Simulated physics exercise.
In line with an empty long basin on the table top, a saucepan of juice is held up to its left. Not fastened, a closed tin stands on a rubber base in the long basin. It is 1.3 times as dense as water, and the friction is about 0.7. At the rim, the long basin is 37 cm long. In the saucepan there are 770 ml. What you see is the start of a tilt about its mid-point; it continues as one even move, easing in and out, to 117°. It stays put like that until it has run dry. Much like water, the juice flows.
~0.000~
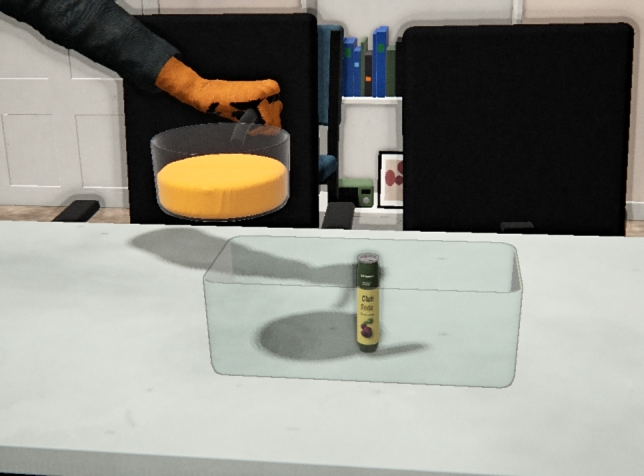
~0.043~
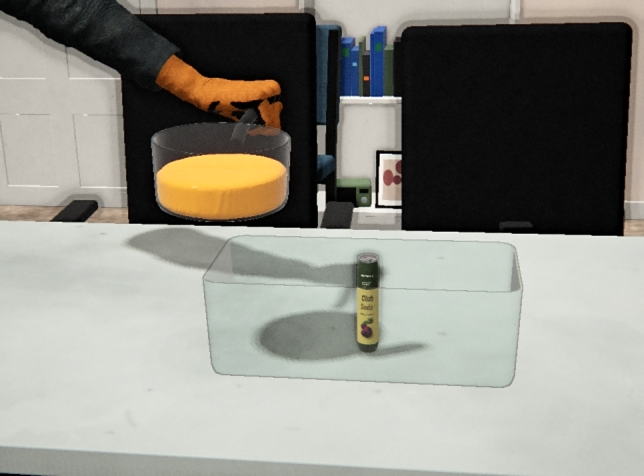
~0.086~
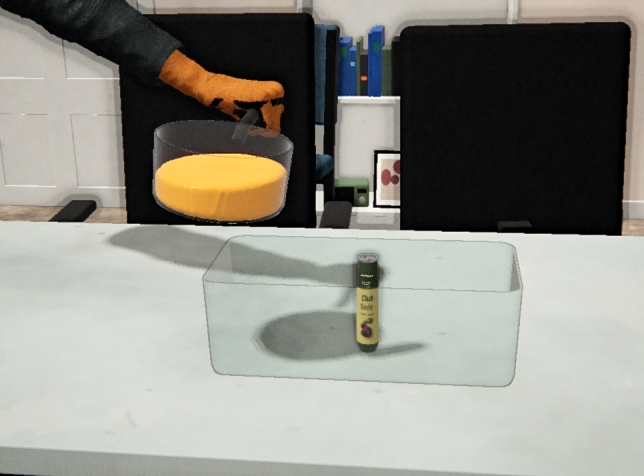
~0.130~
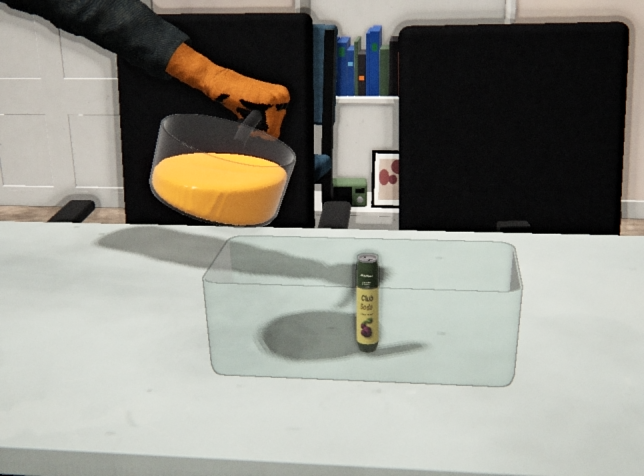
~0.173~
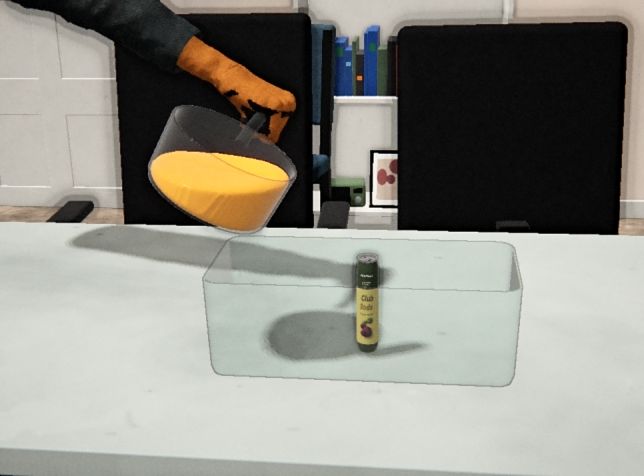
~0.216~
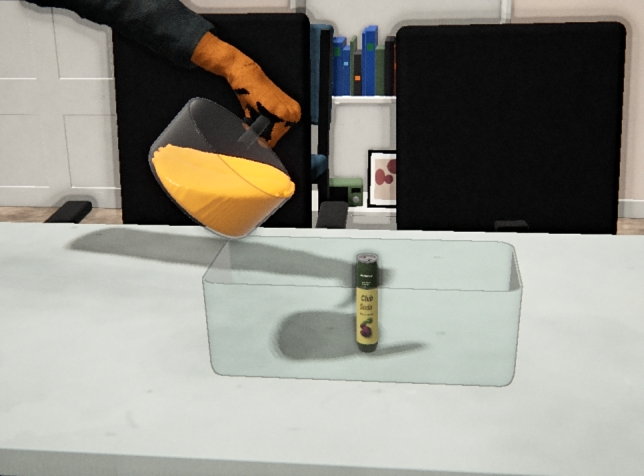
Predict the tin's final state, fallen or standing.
I predict it is standing.
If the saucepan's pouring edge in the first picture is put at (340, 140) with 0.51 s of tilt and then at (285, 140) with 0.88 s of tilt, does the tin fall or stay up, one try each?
The tin overturns the first time and stays vertical the second time.
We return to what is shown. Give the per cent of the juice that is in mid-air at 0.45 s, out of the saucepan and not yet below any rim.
Roughly 24 percent.
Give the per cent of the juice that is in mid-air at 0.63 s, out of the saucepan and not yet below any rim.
I'd say some 4 per cent is in the air.
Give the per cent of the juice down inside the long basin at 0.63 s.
Near 94 per cent of the total.
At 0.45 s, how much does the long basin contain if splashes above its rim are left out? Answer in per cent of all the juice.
I reckon close to 64 percent of it.
By 0.45 s the tilt is 114° and 14 per cent is still to pour; the tin stands where it began.
By 0.63 s the tilt is 117° and 2 per cent is still to pour; the tin stands where it began.
By 0.81 s the tilt is 117° and 0 per cent is still to pour; the tin stands where it began.
By 1.01 s the tilt is 117° and 0 per cent is still to pour; the tin stands where it began.
At rest the tin stands where it began.
